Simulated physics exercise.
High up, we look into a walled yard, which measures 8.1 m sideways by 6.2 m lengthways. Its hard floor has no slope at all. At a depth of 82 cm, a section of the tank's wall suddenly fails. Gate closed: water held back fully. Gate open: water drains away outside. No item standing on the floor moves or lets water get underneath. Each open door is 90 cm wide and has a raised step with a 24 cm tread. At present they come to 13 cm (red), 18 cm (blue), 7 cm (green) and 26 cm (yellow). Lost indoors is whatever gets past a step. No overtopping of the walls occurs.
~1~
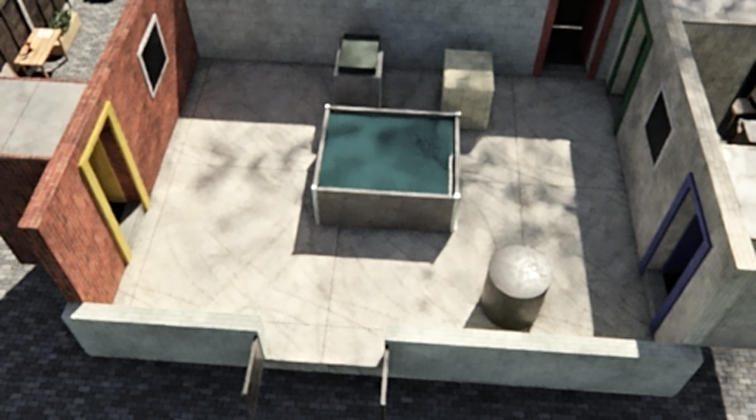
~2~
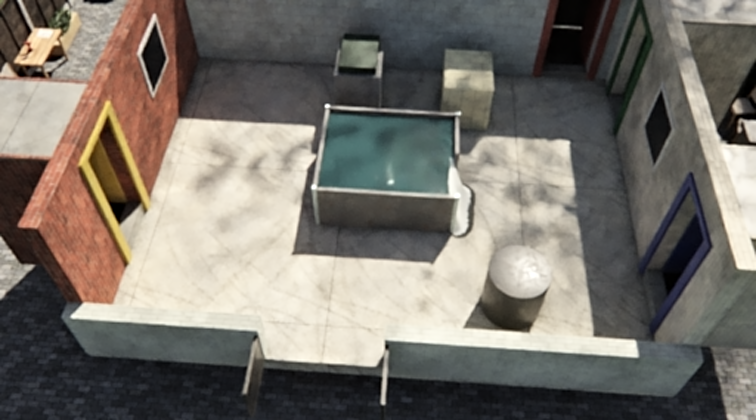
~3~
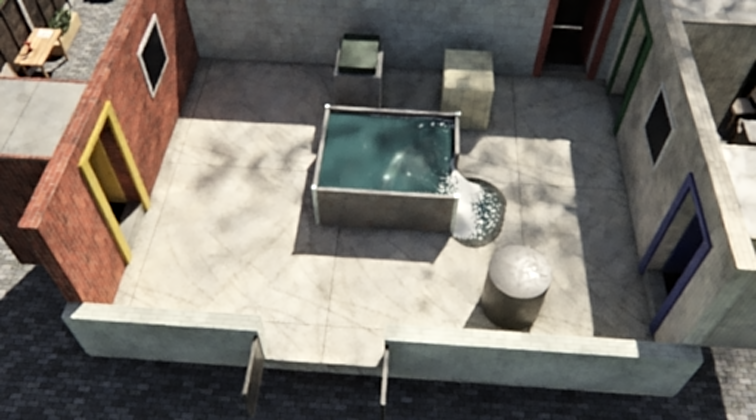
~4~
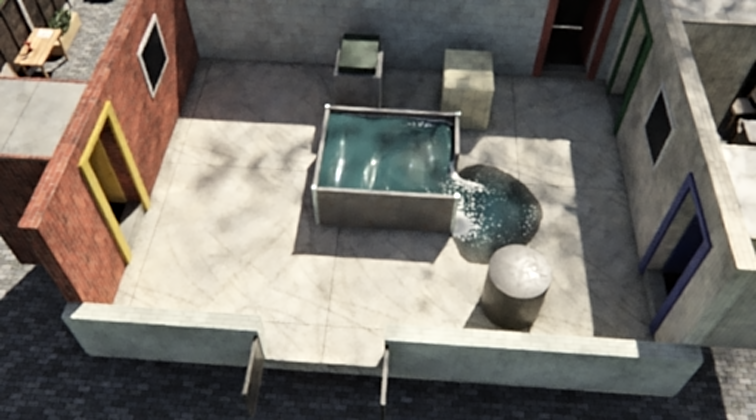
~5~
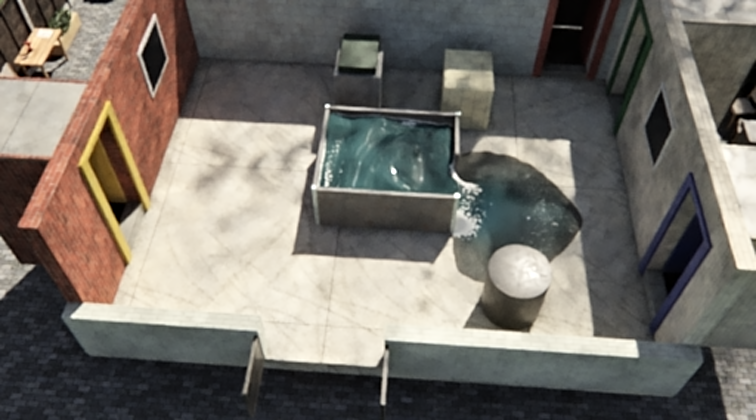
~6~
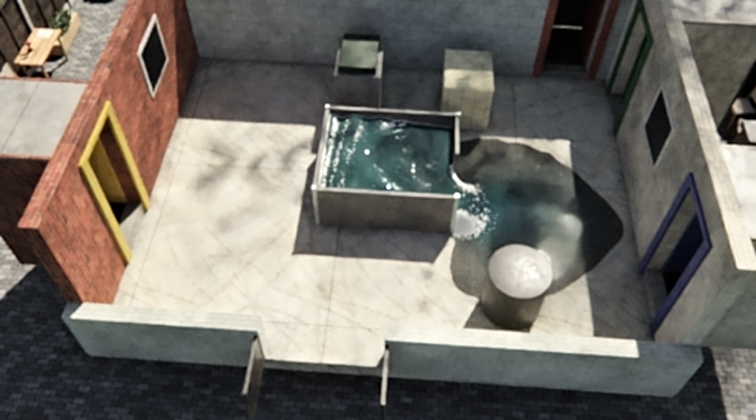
At first, the water in a rectangular tank lies still in a walled yard with a dry floor. Then water bursts from the tank's right side, foaming onto the floor while the surface inside ripples. The dark wet patch spreads rightward and around the round pillar, with dry floor still separating it from the blue door.
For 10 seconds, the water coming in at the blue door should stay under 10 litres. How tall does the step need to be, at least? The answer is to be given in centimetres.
Close to 27 cm is just enough.
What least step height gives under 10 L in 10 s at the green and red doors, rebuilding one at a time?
Roughly 12.0 cm for the green door and roughly 19 cm for the red door.
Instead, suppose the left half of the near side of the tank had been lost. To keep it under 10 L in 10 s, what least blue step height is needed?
A height of around 6.0 cm.
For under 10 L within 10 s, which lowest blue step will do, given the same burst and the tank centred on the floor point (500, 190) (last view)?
Then close to 21 cm.
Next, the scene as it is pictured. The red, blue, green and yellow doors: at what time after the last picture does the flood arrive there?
Red = 1.6 s, blue = 0.3 s, green = 0.9 s, yellow = 5.0 s.
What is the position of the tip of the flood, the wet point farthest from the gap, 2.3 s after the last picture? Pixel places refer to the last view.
Around (598, 81).
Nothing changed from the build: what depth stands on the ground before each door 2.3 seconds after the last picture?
Lab note, cm: Red 20; blue 25; green 10; yellow 0.
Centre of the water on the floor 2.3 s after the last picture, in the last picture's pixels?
Centre of mass: About (481, 207) px.
Then, 0.7 s after the last picture water covers 25 % of the floor, deepest (42 cm) near (460, 218); 25 cm at the blue door, 1 litre in over its 18 cm step.
Then, 2.3 s after the last picture water covers 30 % of the floor, deepest (36 cm) near (636, 369); 25 cm at the blue door, 61 litres in over its 18 cm step.
Then, 9.3 s after the last picture water covers 90 % of the floor, deepest (13 cm) near (590, 87); 10 cm at the blue door, 88 litres in over its 18 cm step.
At the blue door as built, the water peaked near 33 cm, 1.3 s after the last picture.
With a step of 23.5 cm, 27 litres would have come in within the 10 s; with 31.5 cm, 2 litres. So under 10 litres takes about 27 cm.
